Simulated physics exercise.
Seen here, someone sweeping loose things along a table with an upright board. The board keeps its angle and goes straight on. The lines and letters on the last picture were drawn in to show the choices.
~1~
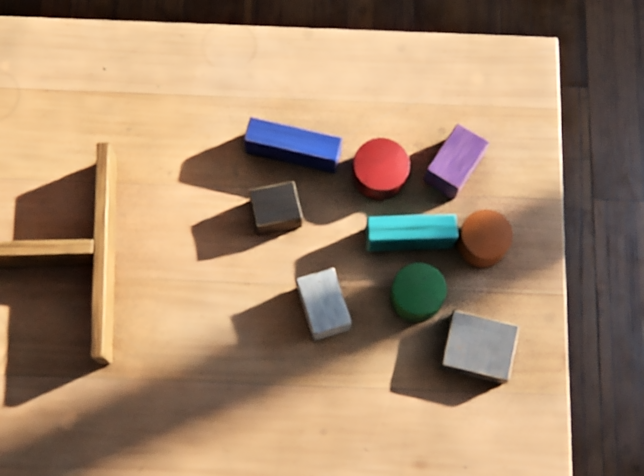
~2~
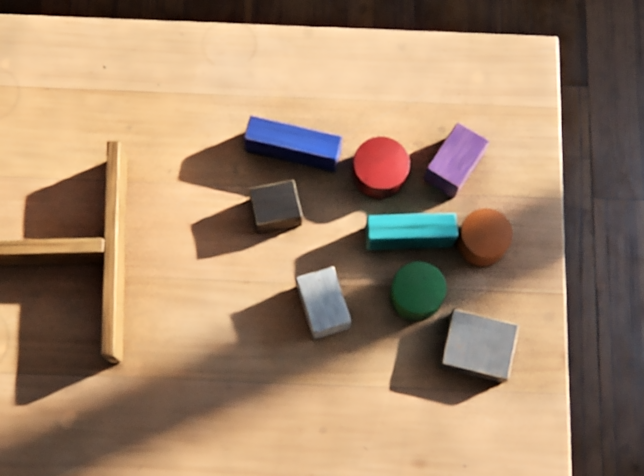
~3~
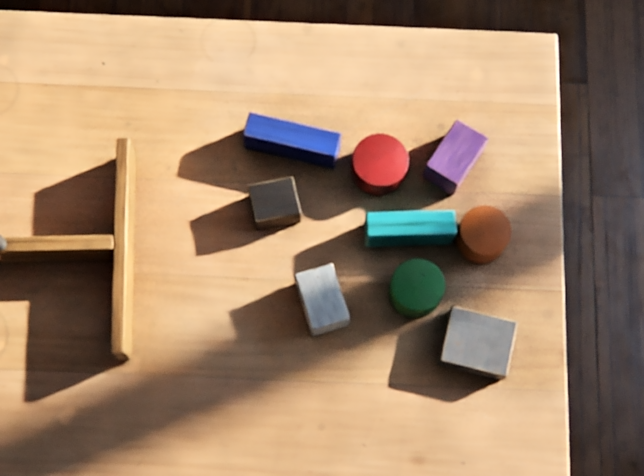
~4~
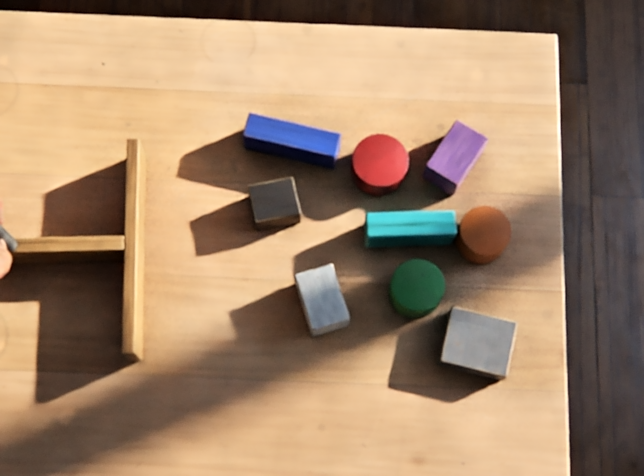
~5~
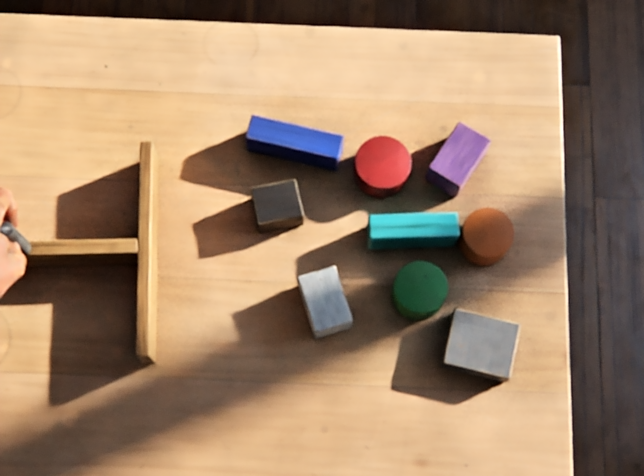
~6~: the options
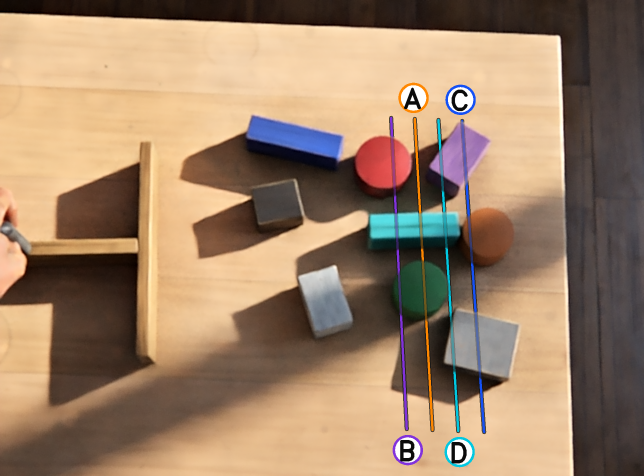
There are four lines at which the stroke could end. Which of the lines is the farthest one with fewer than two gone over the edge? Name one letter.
No farther than C.
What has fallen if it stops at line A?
The orange tin goes over.
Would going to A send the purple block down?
No.
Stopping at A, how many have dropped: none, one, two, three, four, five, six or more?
One.
On the marked copy, A at (423, 268); B at (399, 267); C at (473, 270); D at (448, 269).
Following C. Soon after the start, board (263, 250); black block (294, 208); orange tin (485, 237).
Later, board (382, 255); orange tin (545, 242); grey block (489, 349).
In the end, board (474, 258); orange tin over the edge; turquoise stick (561, 253); one fallen.
As for the rest, A is within the limit but short; B is within the limit but short; D is within the limit but short.
